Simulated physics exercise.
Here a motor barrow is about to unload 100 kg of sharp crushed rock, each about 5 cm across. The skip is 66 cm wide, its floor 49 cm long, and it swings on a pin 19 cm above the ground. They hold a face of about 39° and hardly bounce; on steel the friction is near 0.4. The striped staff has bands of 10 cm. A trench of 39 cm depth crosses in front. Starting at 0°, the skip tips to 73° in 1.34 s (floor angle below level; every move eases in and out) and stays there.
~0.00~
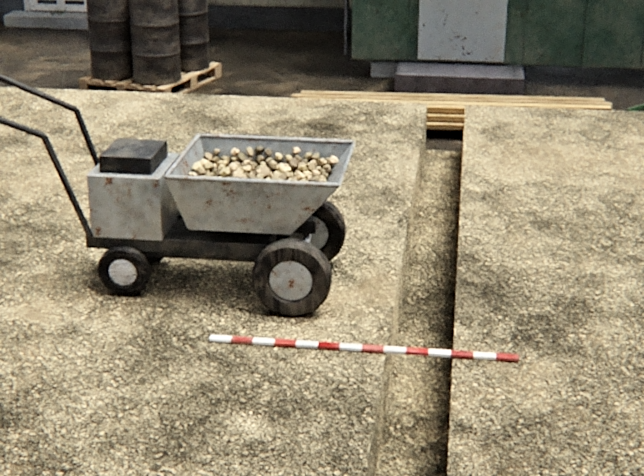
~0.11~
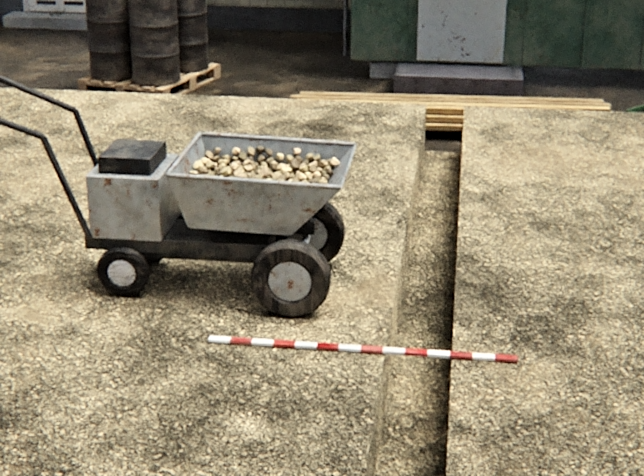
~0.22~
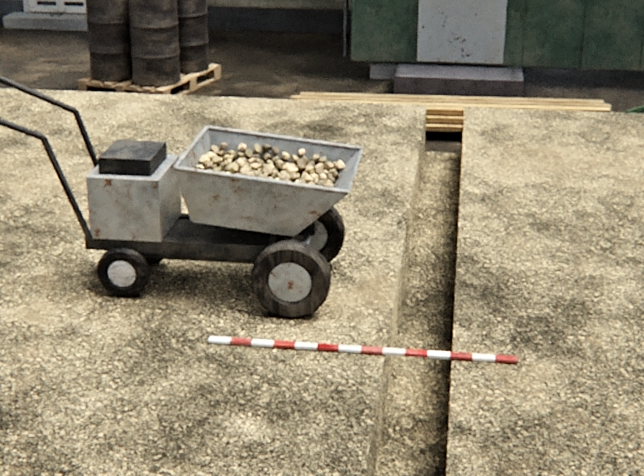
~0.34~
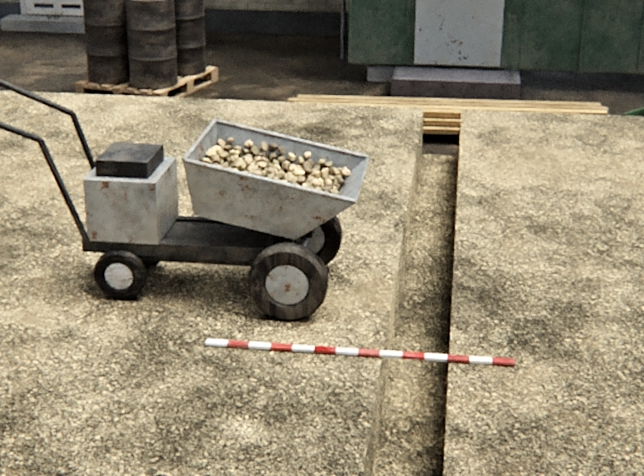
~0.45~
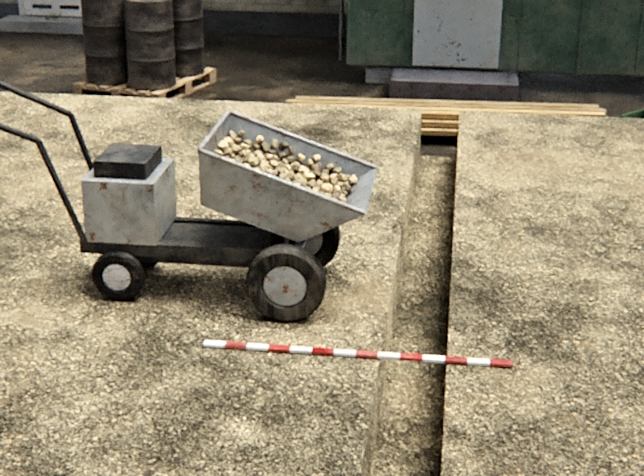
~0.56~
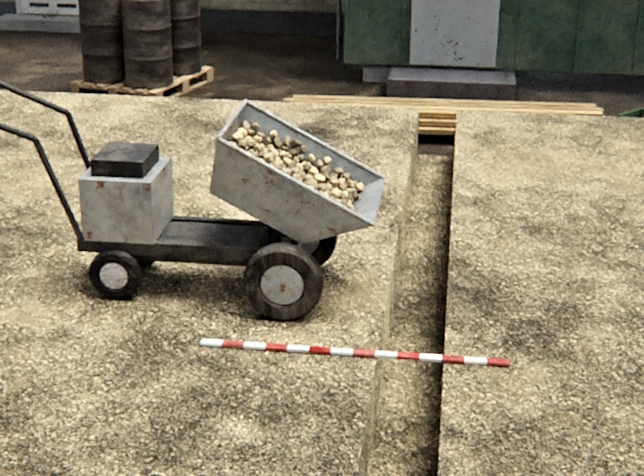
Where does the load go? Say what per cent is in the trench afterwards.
About 95 per cent.
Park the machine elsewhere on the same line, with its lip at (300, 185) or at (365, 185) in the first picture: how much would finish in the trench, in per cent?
First some 75, then 70 per cent.
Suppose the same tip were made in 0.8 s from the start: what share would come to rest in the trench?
It would be near 90 per cent.
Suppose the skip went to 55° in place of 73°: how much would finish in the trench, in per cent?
In that case some 10 per cent.
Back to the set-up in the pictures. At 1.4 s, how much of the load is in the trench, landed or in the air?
About 30 per cent by then.
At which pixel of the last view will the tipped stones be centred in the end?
Their middle is at about (421, 351).
After 1.0 s the floor is at 62°; 100 % in the skip; the foremost stones are at (392, 257).
After 1.4 s the floor is at 73°; 71 % in the skip, 28 % in the trench, 1 % past the trench; the foremost stones are at (452, 295).
After 1.8 s the floor is at 73°; 32 % in the skip, 63 % in the trench, 6 % past the trench; the foremost stones are at (507, 302).
After 3.7 s the floor is at 73°; 0 % in the skip, 95 % in the trench, 5 % past the trench; the foremost stones are at (517, 303).
